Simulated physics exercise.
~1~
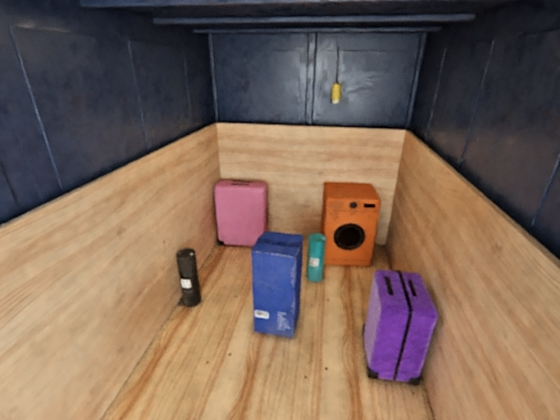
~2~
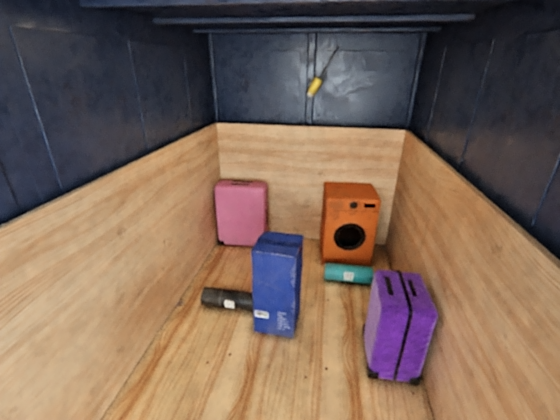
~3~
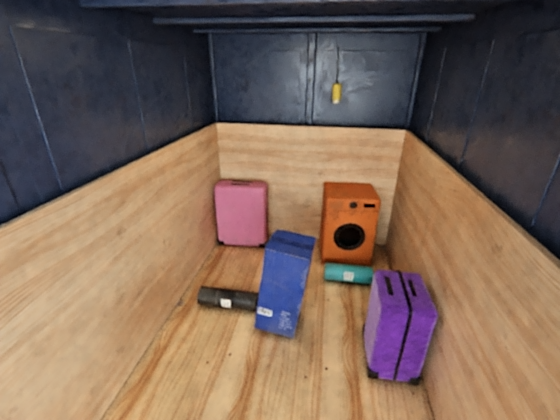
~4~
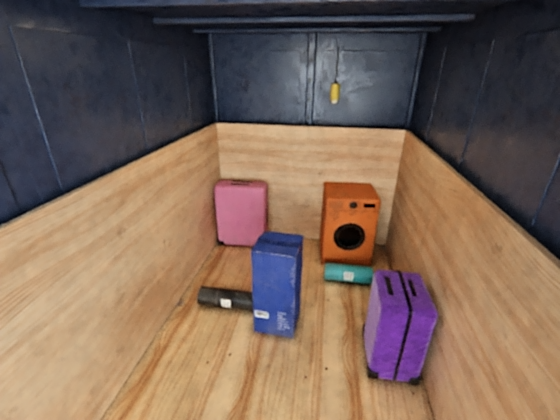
In a van's load bay, two canisters tip over while the blue box rocks upright again.
